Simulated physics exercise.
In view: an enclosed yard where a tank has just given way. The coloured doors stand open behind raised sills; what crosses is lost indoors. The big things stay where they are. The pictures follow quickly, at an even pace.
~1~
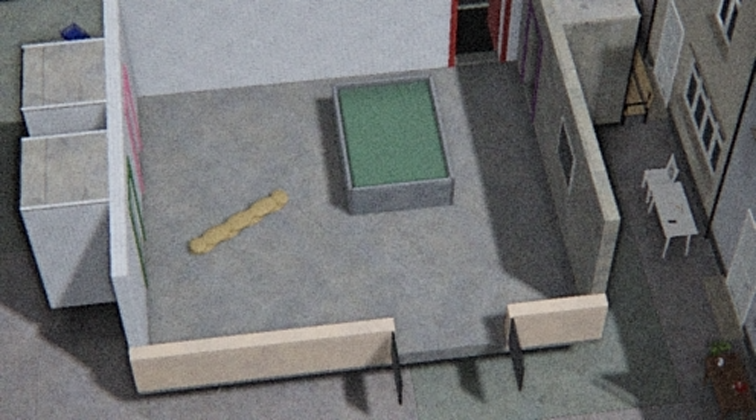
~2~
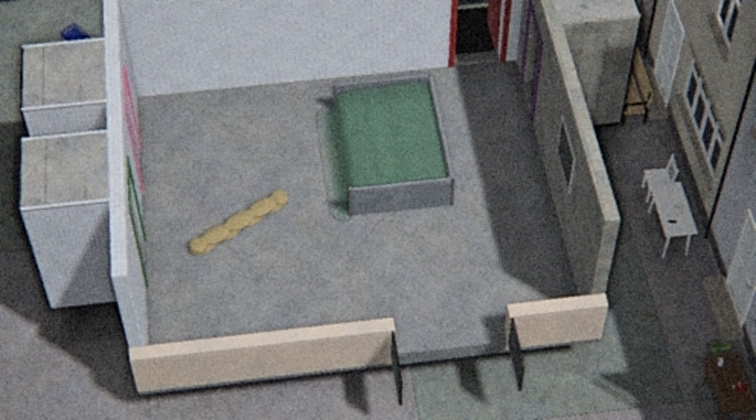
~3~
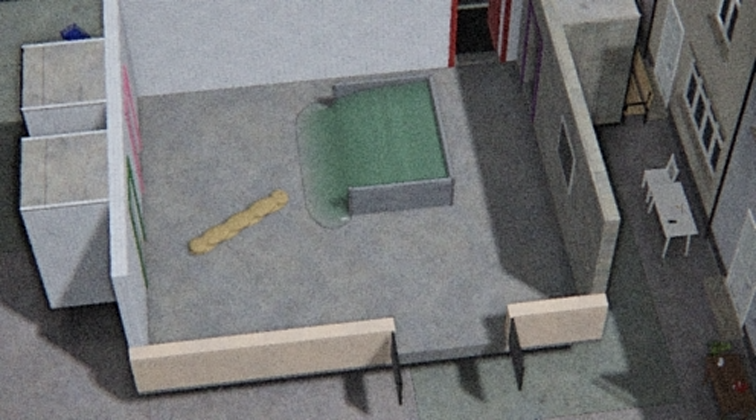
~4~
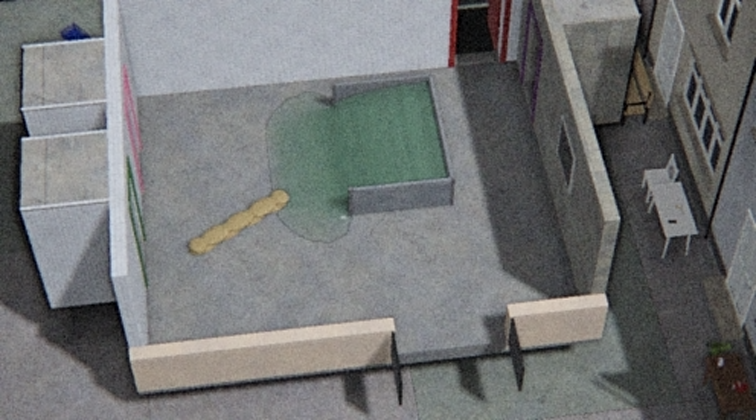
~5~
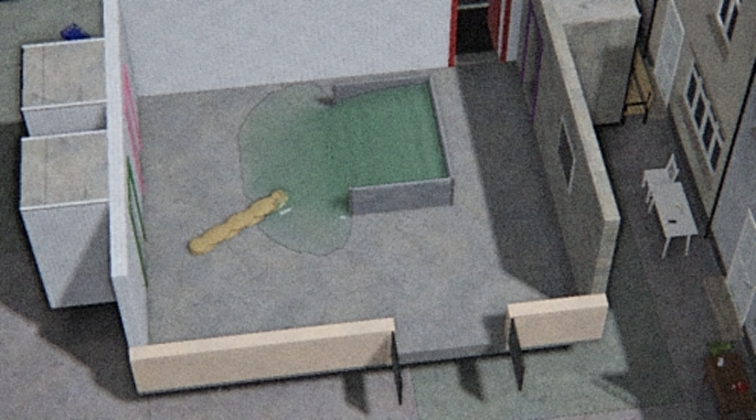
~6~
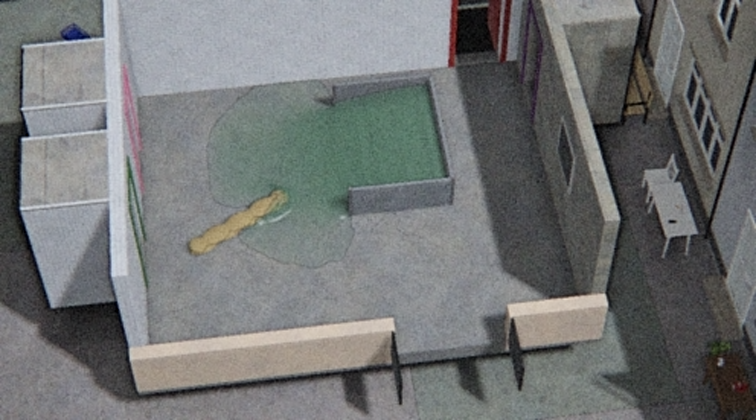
Green water poured out of the left side of a tank in a walled yard, spreading across the grey floor in a widening, thinning pool that reached and washed around a lumpy tan barrier.
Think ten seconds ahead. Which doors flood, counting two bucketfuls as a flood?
In the end: The purple door holds within the limit; the red door holds within the limit; the green door holds within the limit; the pink door floods.
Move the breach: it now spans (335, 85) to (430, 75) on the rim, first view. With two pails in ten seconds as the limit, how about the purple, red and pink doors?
My reading: Purple takes more; red goes over; pink passes that mark.
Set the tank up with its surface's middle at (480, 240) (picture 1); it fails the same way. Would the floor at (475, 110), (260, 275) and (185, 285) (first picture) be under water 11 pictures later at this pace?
In that order: No water, awash, under water.
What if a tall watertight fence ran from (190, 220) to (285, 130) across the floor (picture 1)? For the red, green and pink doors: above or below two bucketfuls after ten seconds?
One by one: Red keeps below it; green takes more; pink is under.
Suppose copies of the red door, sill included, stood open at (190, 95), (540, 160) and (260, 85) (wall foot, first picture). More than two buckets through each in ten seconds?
One after the other: Passes that mark, takes less, goes over.
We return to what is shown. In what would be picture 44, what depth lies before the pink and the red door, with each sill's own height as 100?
Near 70 and 0 in a hundred.
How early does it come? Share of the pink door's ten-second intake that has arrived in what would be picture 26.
I make it 90 per cent.
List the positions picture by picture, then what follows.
The tank at (392, 133) is whole and still, in the first frame.
The front is at (347, 218), out from the gap at (344, 152), in the second frame.
Water pours out at (344, 154) and has run to (324, 223), in the third frame.
The front is at (291, 101), out from the gap at (344, 155), in the fourth frame.
Water pours out at (344, 155) and has run to (300, 248), in the fifth frame.
Water pours out at (344, 156) and has run to (215, 135), in the sixth frame.
A moment on, water covers 35 % of the floor; the purple door not reached, the red door not reached, the green door not reached, the pink door over two buckets in.
Next, water covers 45 % of the floor; the purple door not reached, the red door not reached, the green door wet at the sill, nothing in, the pink door far over two buckets in.
Then, water covers 50 % of the floor; the purple door not reached, the red door not reached, the green door wet at the sill, nothing in, the pink door far over two buckets in.
Later, water covers 70 % of the floor; the purple door not reached, the red door not reached, the green door wet at the sill, nothing in, the pink door far over two buckets in.
In the end, water covers 95 % of the floor; the purple door wet at the sill, nothing in, the red door wet at the sill, nothing in, the green door wet at the sill, nothing in, the pink door far over two buckets in.
